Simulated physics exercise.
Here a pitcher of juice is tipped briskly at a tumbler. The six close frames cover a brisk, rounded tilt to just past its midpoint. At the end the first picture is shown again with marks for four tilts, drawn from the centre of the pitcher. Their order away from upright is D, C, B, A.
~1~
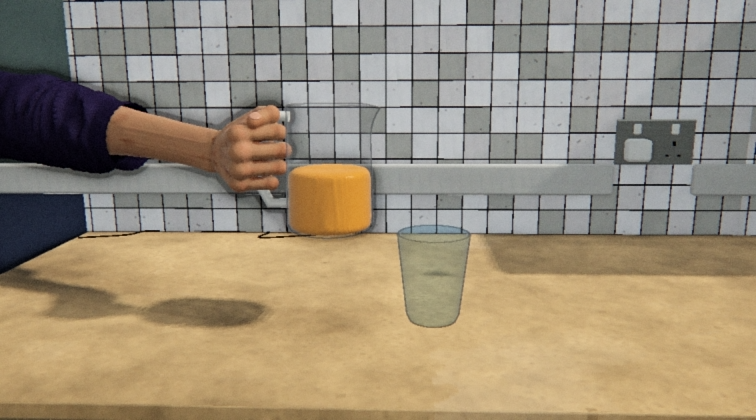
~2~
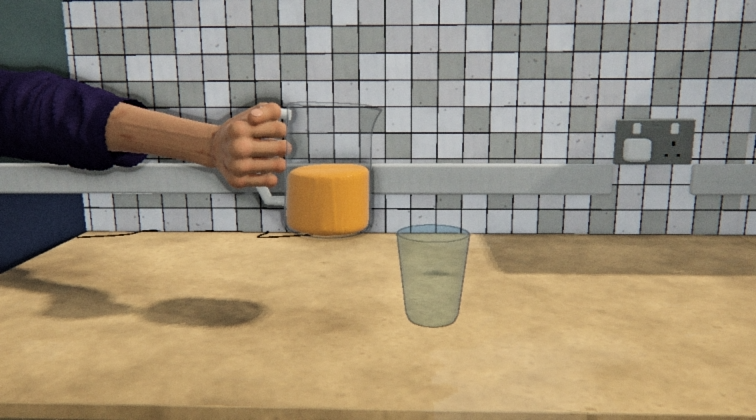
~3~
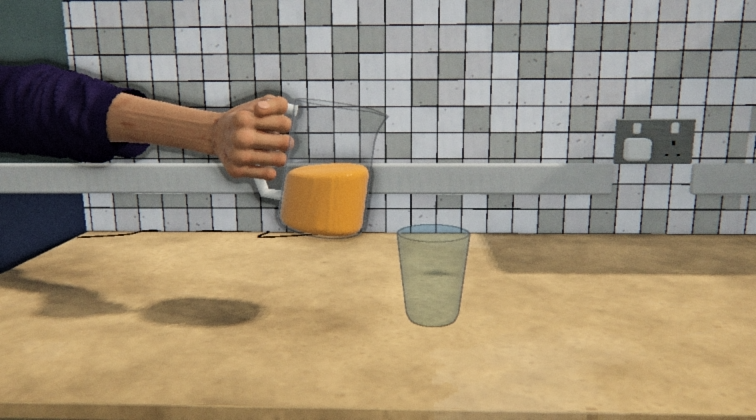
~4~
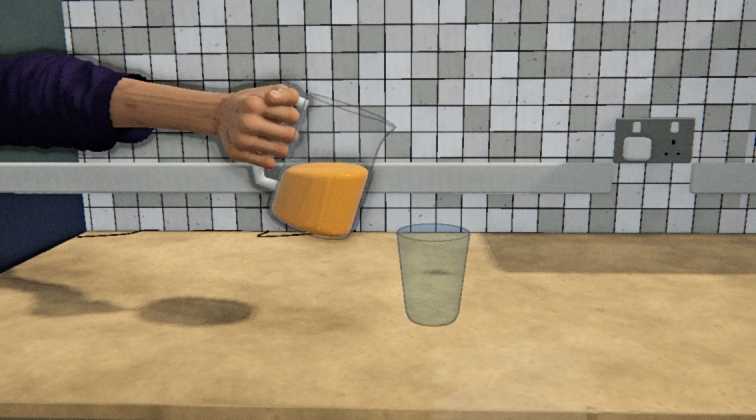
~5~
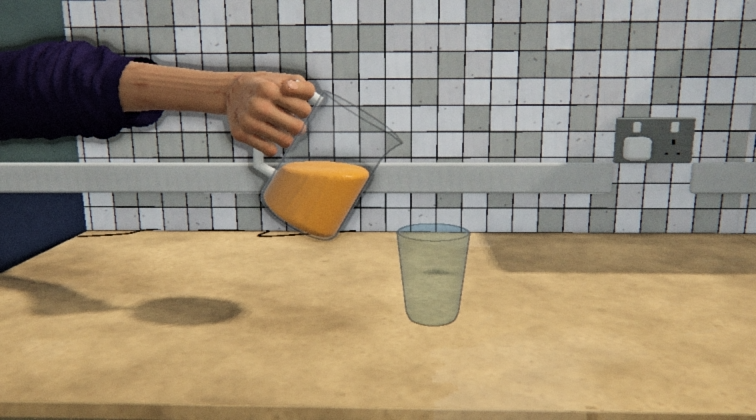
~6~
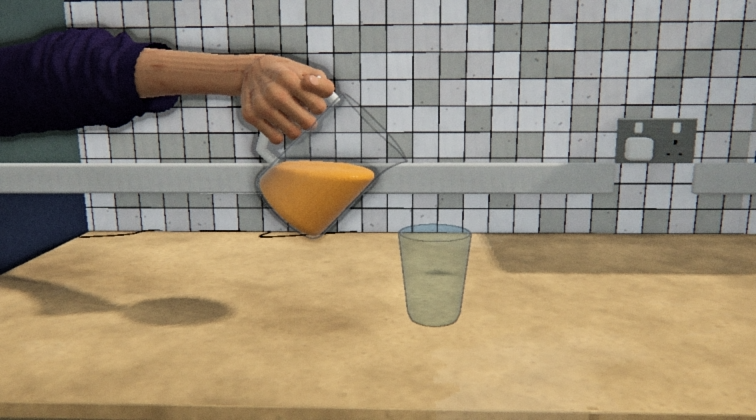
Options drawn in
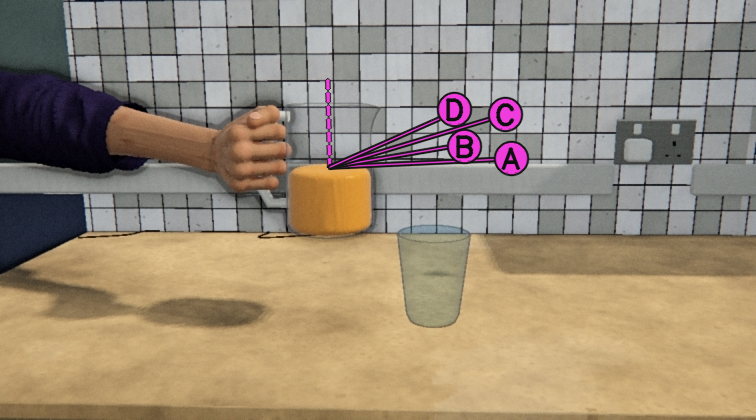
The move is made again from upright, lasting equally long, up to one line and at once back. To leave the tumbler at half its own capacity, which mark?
Best: B.
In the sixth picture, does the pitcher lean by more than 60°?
No.
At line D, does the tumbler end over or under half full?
Under.
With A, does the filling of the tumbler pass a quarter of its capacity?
Yes.
On the marked copy, A at (494, 159); B at (447, 147); C at (488, 119); D at (439, 118).
With A, the tumbler ends with about 65 % of what it can hold; 6 % of the juice is spilt.
With B, the tumbler ends with about 50 % of what it can hold.
With C, the tumbler ends with about 32 % of what it can hold.
With D, the tumbler ends with about 16 % of what it can hold.
